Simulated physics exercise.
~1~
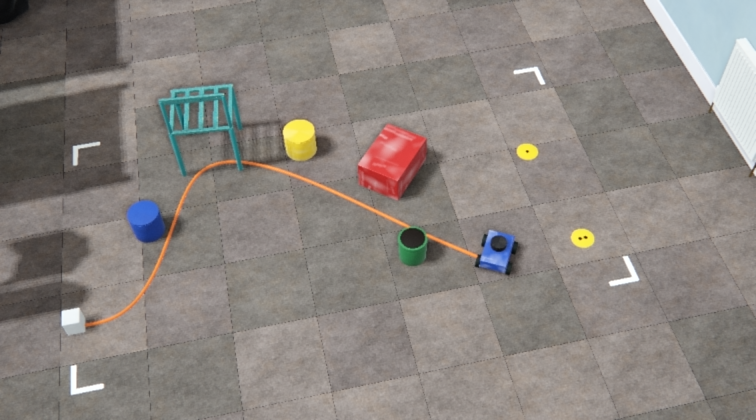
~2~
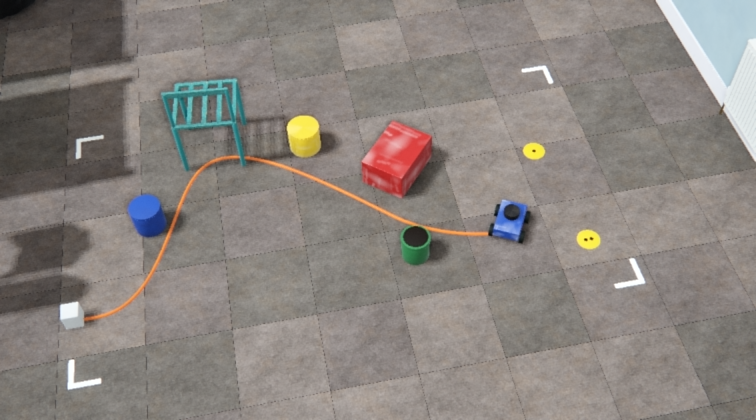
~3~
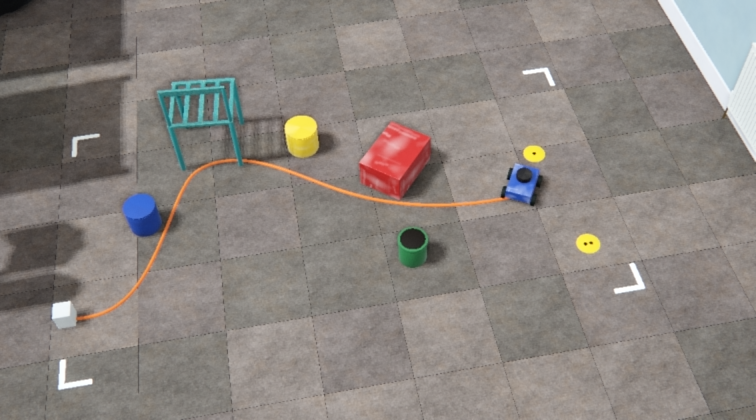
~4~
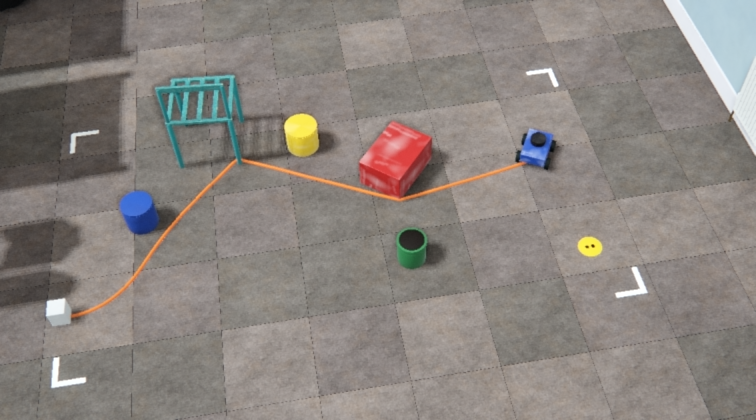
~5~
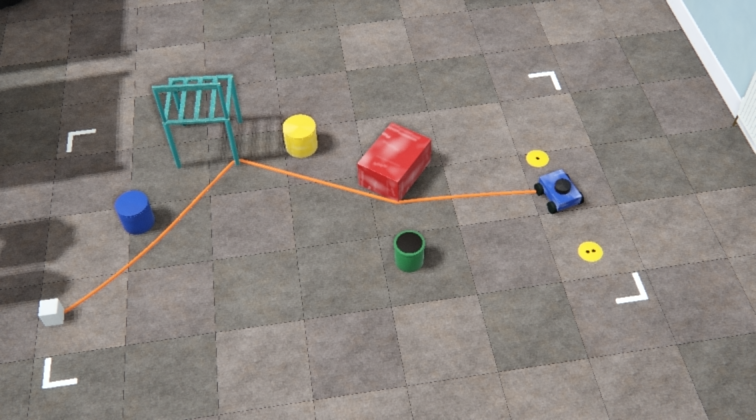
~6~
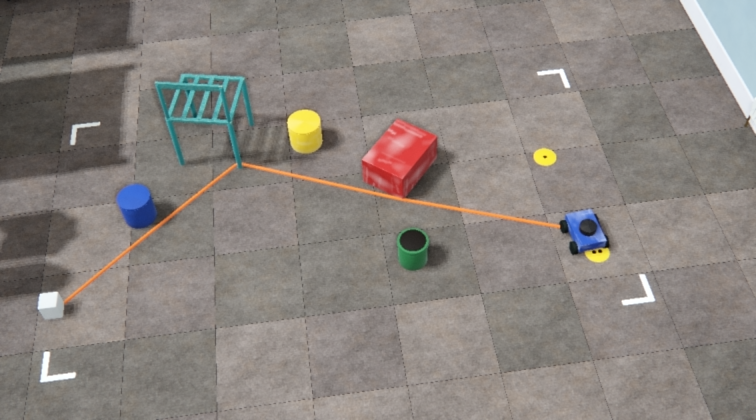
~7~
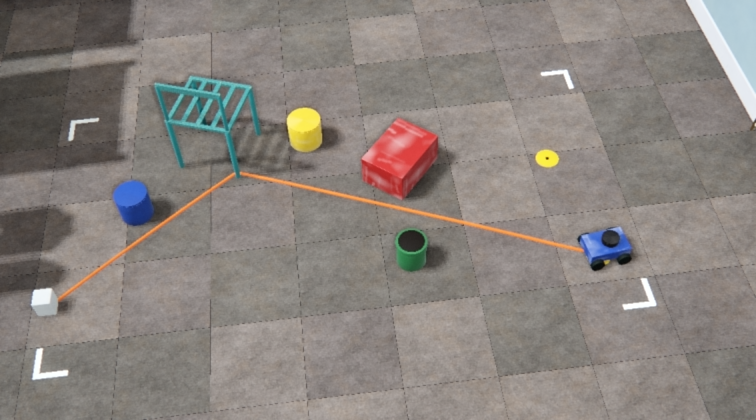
The video shows a small blue cart trailing an orange lead past tubs, a red crate and a teal chair-like frame, driving up to one yellow mark, then down to another; the lead pulls taut around the teal frame, which turns slightly as the cart ends just beyond the second mark.
